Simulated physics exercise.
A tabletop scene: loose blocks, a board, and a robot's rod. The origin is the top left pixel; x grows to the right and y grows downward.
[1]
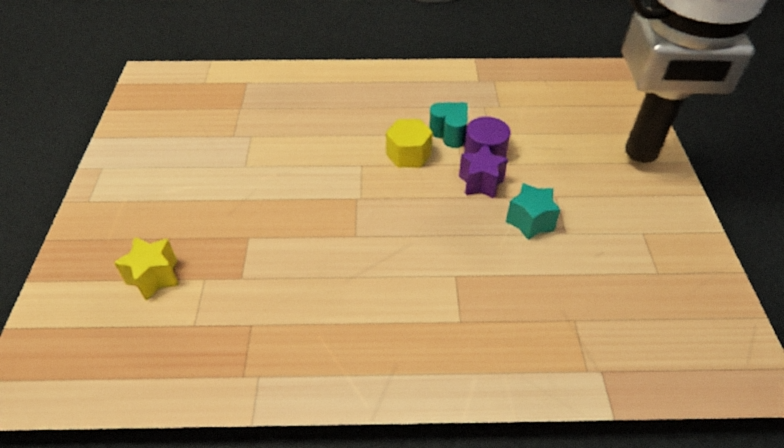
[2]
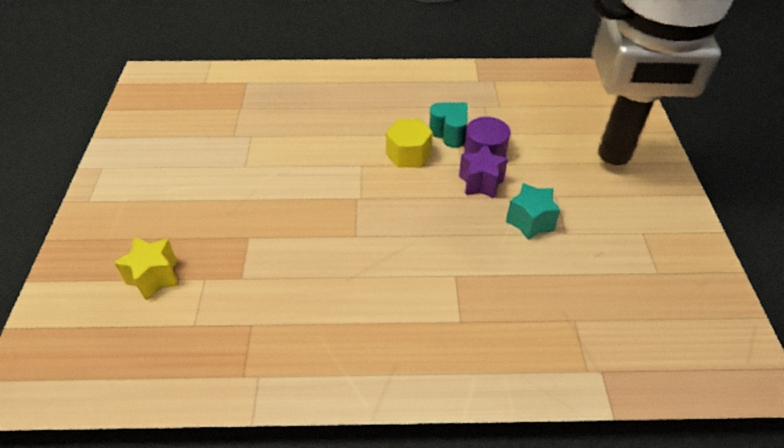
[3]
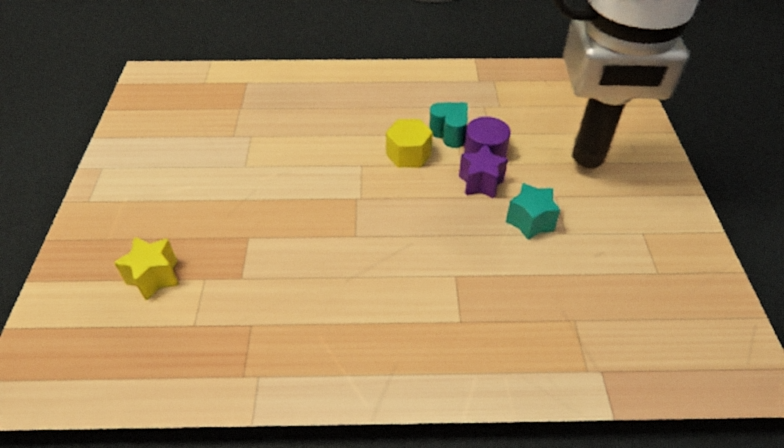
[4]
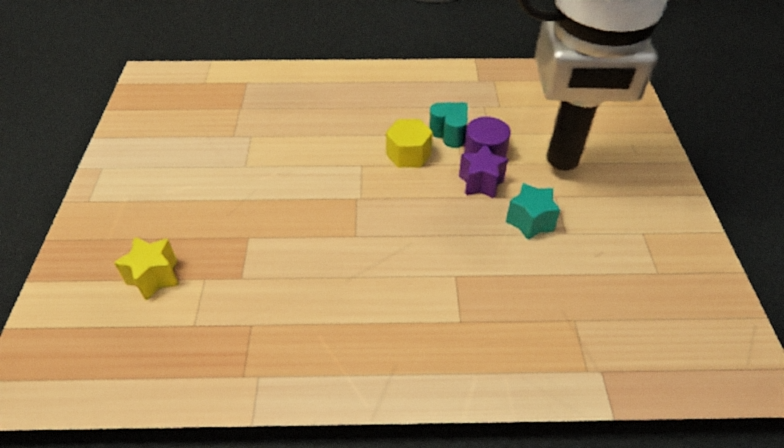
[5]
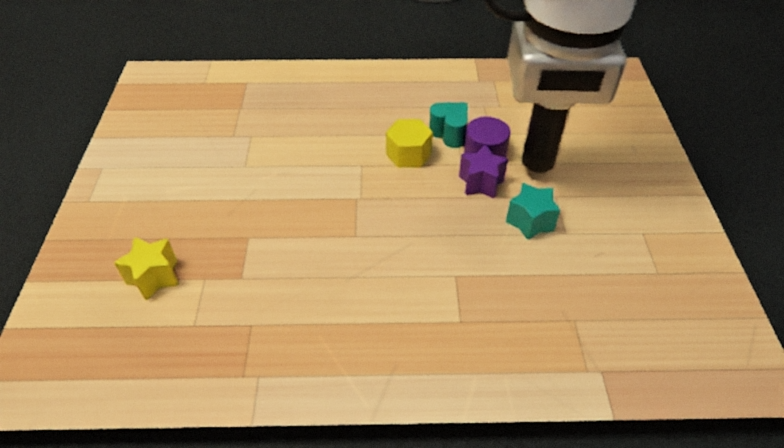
A robot's dark rod starts near the upper right of the wooden tabletop and slides steadily left, drifting very slightly downward. It ends close to the right of the purple round block and purple star, just above the turquoise star, while the yellow hexagon, turquoise heart and all the other blocks stay still.
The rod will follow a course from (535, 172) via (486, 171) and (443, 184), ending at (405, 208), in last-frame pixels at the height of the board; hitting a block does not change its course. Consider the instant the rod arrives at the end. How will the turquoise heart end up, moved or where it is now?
It will end up elsewhere.
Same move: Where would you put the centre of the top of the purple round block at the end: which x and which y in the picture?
It will end up at (468, 125).
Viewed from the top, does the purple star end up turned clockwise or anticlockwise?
Answer: Against the clock.
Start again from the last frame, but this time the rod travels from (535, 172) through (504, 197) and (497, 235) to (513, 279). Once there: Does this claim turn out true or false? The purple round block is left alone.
That claim is true.
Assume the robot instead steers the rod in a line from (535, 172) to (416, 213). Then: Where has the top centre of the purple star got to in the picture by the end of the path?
The centre of its top will be at (409, 166).
What follows on the original path. One third of the way, rod at (487, 161); turquoise heart at (441, 104); purple star at (469, 166); purple round block at (472, 125).
Two thirds of the way, rod at (443, 175); turquoise heart at (440, 102); purple star at (436, 185), turned 30° anticlockwise; purple round block at (468, 125).
At the end, rod at (405, 198); yellow hexagon still; turquoise heart at (440, 102); purple star at (419, 210), turned 65° anticlockwise; purple round block at (468, 125).
